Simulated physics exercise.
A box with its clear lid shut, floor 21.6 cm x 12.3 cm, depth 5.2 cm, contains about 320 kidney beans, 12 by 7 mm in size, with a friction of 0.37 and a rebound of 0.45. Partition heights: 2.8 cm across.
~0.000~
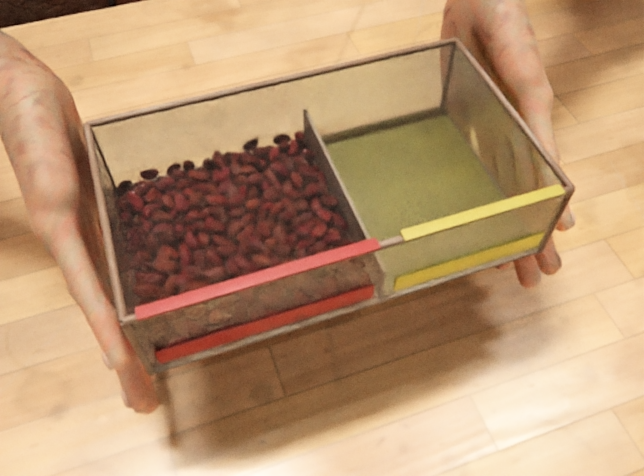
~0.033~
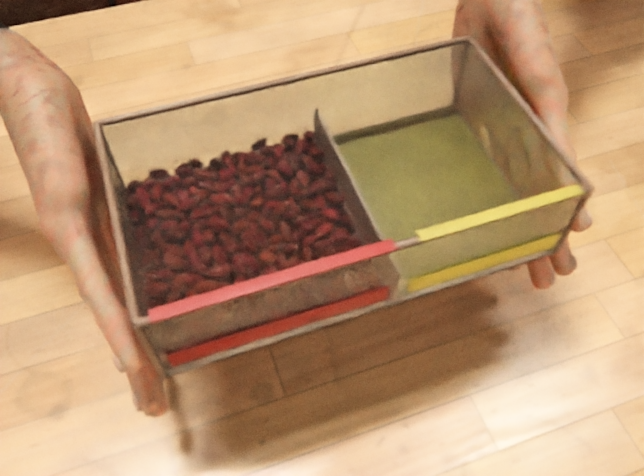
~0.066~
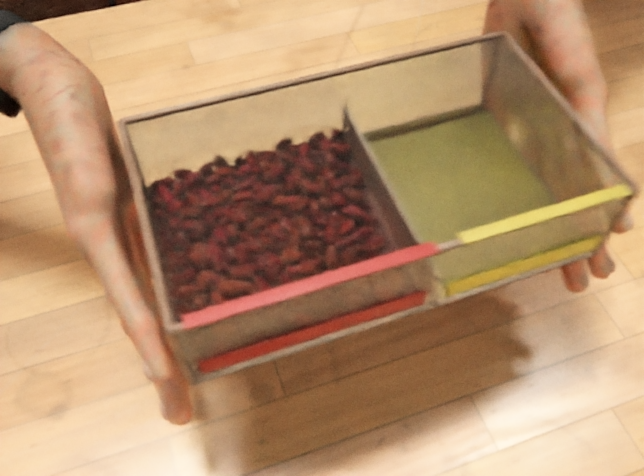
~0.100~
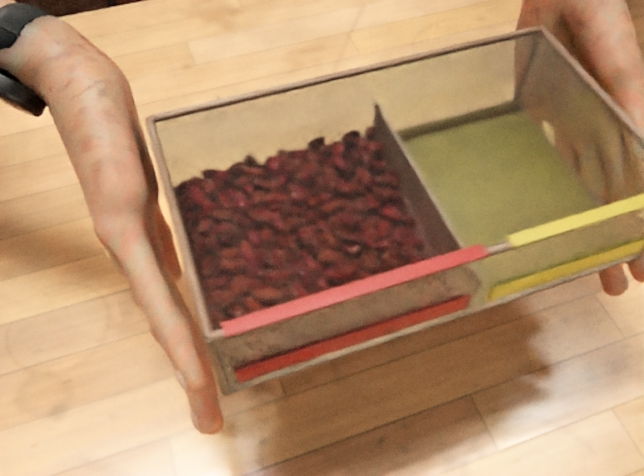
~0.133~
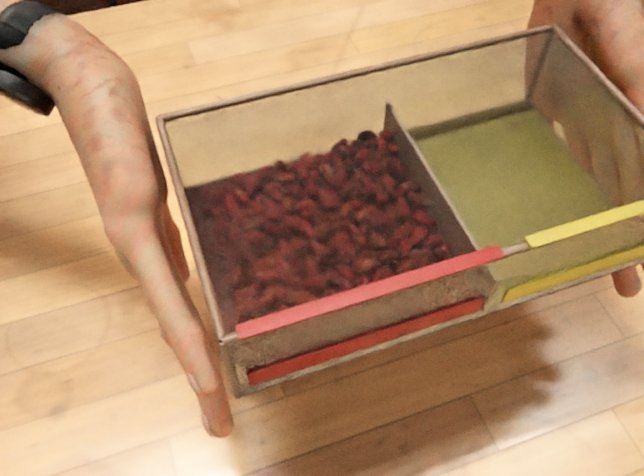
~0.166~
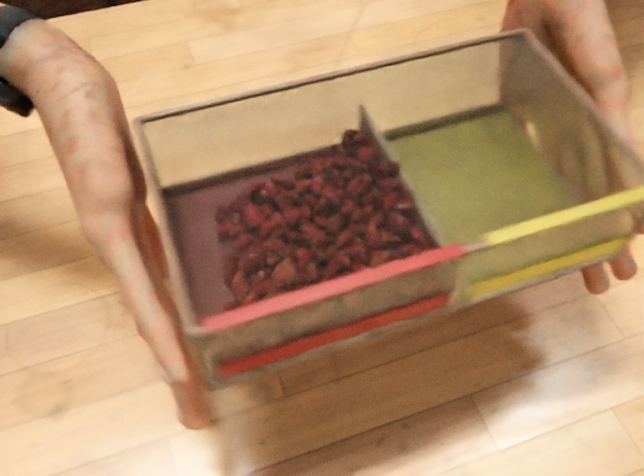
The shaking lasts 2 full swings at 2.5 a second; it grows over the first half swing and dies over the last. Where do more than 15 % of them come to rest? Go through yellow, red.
Yellow: Yes, red: Yes.
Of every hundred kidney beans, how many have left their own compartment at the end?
About 25 per cent.
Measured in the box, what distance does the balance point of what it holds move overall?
About 3.0 cm.
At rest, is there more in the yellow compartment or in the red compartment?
More ends in the red compartment.
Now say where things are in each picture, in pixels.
The first picture shows box at (364, 257); tilt 0 degrees; moved 0.0 cm; red 100 %.
The second picture shows box at (380, 258); tilt 0 degrees; moved 0.8 cm.
The third picture shows box at (420, 261); tilt 0 degrees; moved 2.8 cm.
The fourth picture shows box at (467, 265); tilt 0 degrees; moved 4.9 cm.
The fifth picture shows box at (483, 266); tilt 0 degrees; moved 5.6 cm.
The sixth picture shows box at (445, 263); tilt 0 degrees; moved 3.9 cm; red 100 %. Its speed is now 0.92 m/s.
Then, at 0.40 s, tilt 0 degrees; yellow 10 %, red 90 %; middle of all pieces near (202, 199).
After 0.59 s, tilt 0 degrees; yellow 25 %, red 75 %; middle of all pieces near (358, 240).
Then, at 0.77 s, tilt 0 degrees; yellow 25 %, red 75 %; middle of all pieces near (226, 193).
After 0.94 s, tilt 0 degrees; yellow 25 %, red 75 %; middle of all pieces near (290, 218).
In the end, at 1.4 s, yellow 25 %, red 75 %.
